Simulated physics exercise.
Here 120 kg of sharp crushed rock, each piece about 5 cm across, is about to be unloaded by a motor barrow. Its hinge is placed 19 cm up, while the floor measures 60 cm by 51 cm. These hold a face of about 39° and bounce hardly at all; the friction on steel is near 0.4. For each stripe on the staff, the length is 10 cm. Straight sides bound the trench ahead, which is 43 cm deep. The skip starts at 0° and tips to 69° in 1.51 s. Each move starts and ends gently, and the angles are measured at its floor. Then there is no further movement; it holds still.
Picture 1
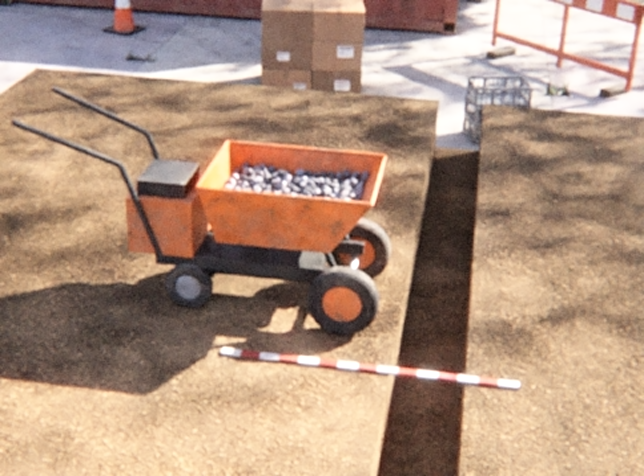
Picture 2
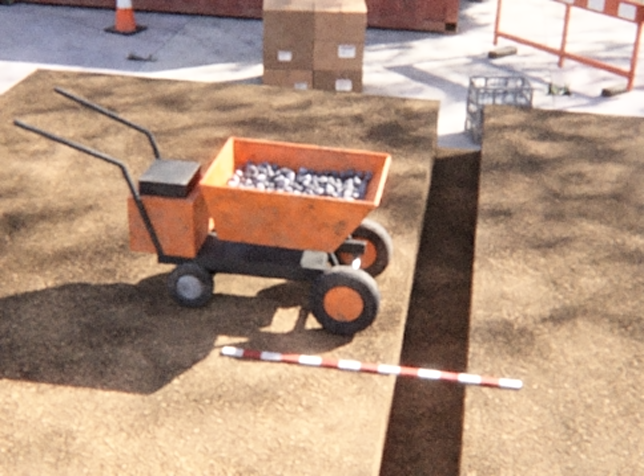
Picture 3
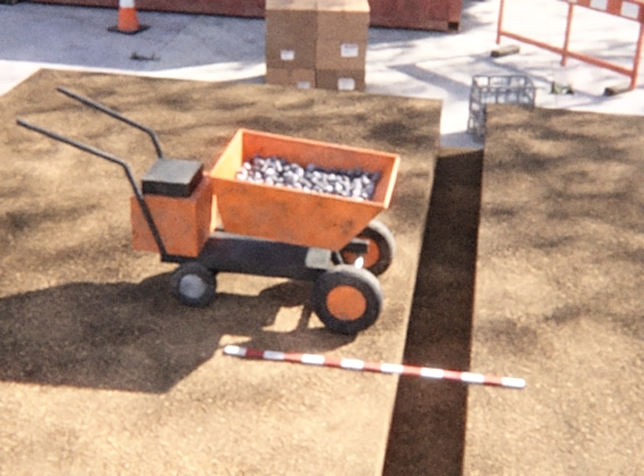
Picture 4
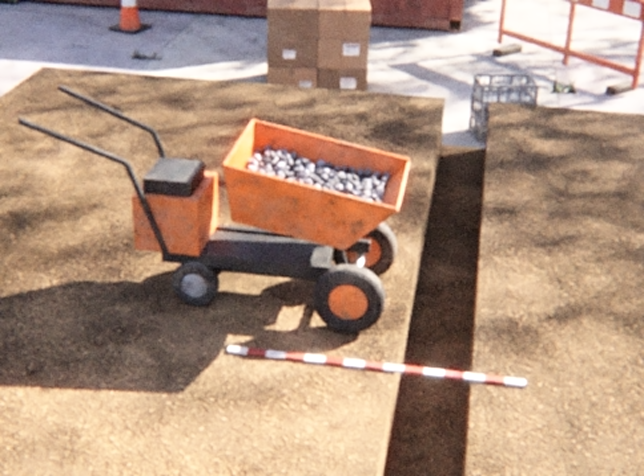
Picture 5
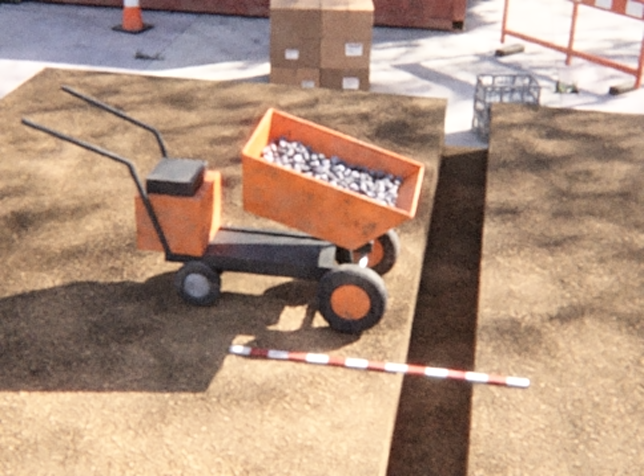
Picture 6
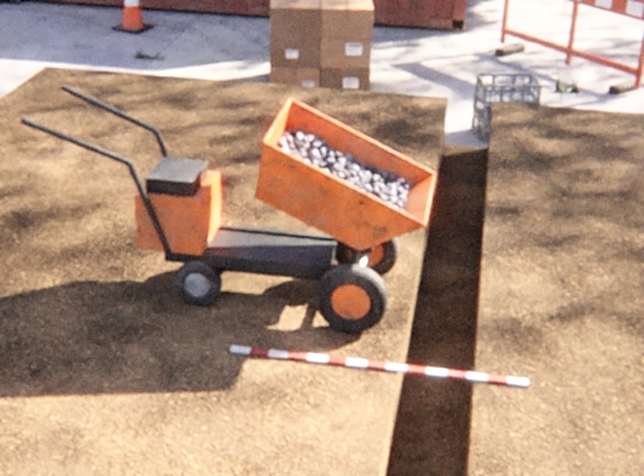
To begin with, an orange motor barrow loaded with grey stones stands on brown ground beside a narrow trench, its skip level behind a red-and-white striped staff. The skip then starts tilting slowly toward the trench on the right, its left end rising steadily more steeply while the wheeled base stays put.
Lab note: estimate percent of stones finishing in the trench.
Approx. 21 %.
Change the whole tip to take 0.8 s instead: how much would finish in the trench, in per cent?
Estimate: About 15 %.
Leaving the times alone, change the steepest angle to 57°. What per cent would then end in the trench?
Roughly 5 per cent would end in the trench.
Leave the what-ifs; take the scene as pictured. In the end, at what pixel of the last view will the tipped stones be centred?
At about pixel (496, 315) in the last view.
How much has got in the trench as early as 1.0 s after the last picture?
About 0 per cent by then.
Then, 0.5 s after the last picture the floor is at 58°, 100 % in the skip; the foremost stones are at (446, 252).
Then, 1.0 s after the last picture the floor is at 69°, 92 % in the skip, 2 % in the trench, 6 % past the trench; the foremost stones are at (512, 315).
Then, 1.4 s after the last picture the floor is at 69°, 68 % in the skip, 4 % in the trench, 28 % past the trench; the foremost stones are at (571, 332).
Then, 3.3 s after the last picture the floor is at 69°, 45 % in the skip, 21 % in the trench, 35 % past the trench; the foremost stones are at (597, 330).
